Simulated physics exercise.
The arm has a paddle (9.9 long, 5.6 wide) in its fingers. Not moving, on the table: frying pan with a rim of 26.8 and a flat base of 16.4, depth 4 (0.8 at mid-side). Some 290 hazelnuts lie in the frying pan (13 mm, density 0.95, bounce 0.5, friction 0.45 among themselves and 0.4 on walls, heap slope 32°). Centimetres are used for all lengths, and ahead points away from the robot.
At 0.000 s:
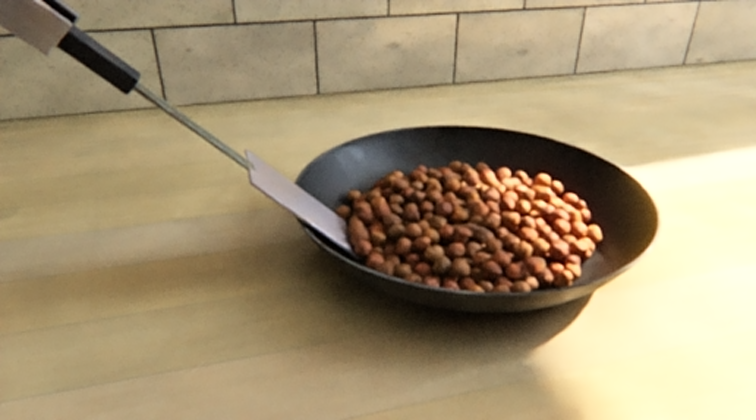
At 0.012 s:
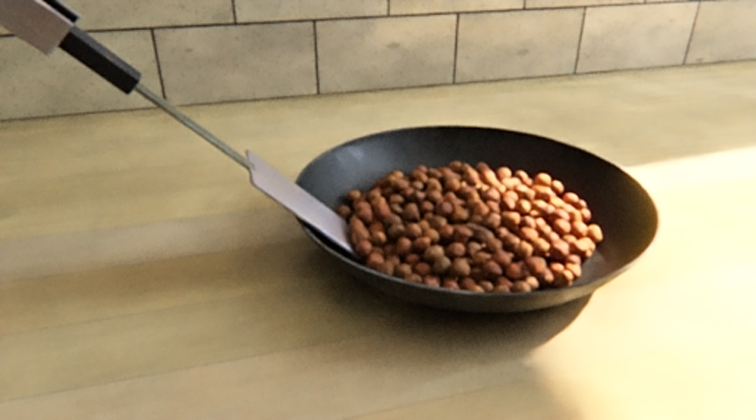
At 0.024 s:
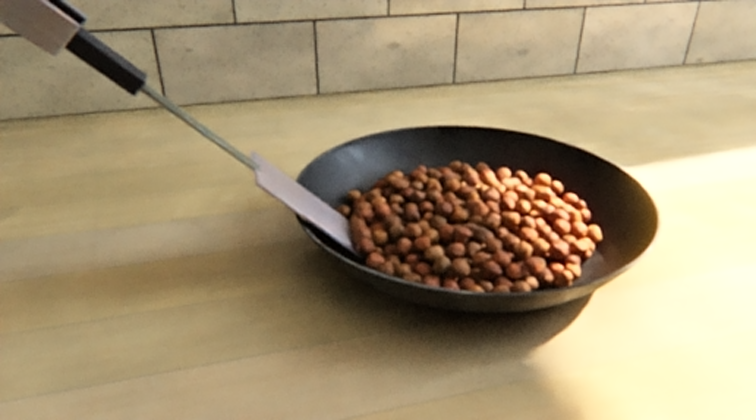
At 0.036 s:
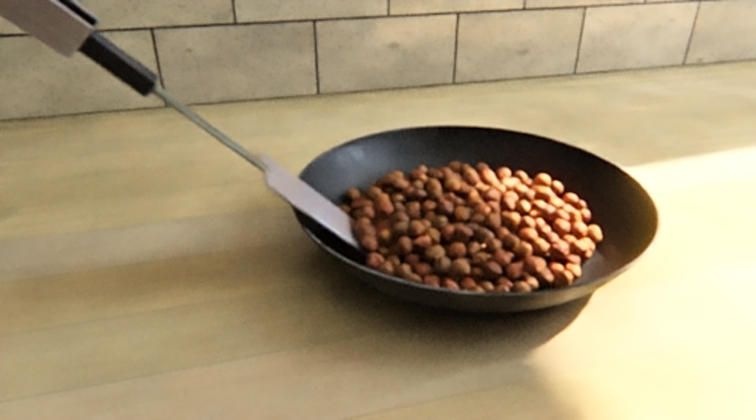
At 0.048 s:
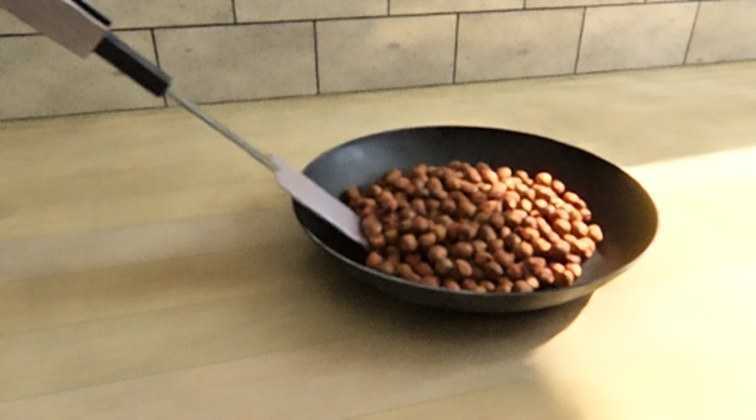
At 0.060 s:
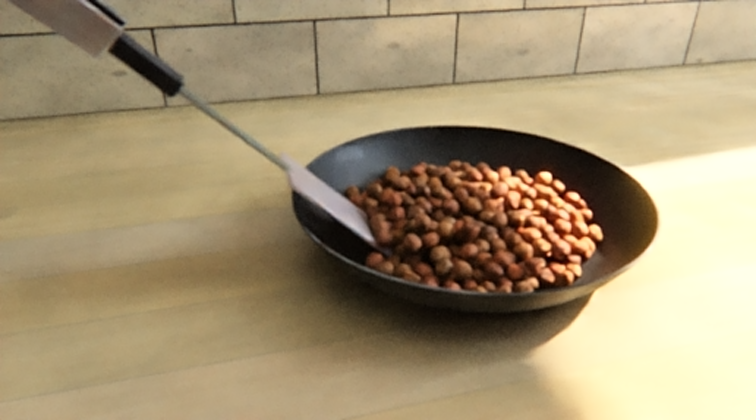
A pale paddle on a thin rod, gripped by a robot arm at the upper left, slides slowly rightward into the near-left edge of a heap of reddish-brown hazelnuts, nudging a few. The nuts fill a dark frying pan resting right of centre on a light wooden table. Seen from slightly above, with grey tiles behind and sunlight at right, the pan and view stay still.
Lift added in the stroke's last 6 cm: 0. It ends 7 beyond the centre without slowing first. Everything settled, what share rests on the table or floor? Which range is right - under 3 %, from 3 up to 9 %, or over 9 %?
Right range: Under 3 %.
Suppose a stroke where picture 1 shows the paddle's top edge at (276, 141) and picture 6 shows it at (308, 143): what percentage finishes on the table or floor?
Around 0 per cent finishes there.
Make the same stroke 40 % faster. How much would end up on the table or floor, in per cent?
It would be near 0 per cent.
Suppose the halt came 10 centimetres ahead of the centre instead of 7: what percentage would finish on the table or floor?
With that change, I'd expect about 5 per cent.
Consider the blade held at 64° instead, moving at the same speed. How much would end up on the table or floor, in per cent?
0 %.
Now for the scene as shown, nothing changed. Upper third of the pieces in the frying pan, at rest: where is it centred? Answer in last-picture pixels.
The middle lies somewhere around (557, 194).
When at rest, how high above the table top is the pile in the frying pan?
Some 5.0 cm.
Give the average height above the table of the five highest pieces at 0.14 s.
They are around 4 cm up.
By 0.14 s, sloping 45°, highest piece 5 above the table; 289 in the frying pan.
By 0.22 s, sloping 45°, highest piece 5 above the table; 289 in the frying pan.
By 0.46 s, sloping 45°, highest piece 5 above the table; 289 in the frying pan.
By 1.51 s, sloping 45°, highest piece 5 above the table; 289 in the frying pan.
Final count, 289 in the frying pan. That is 0 % on the table or floor.
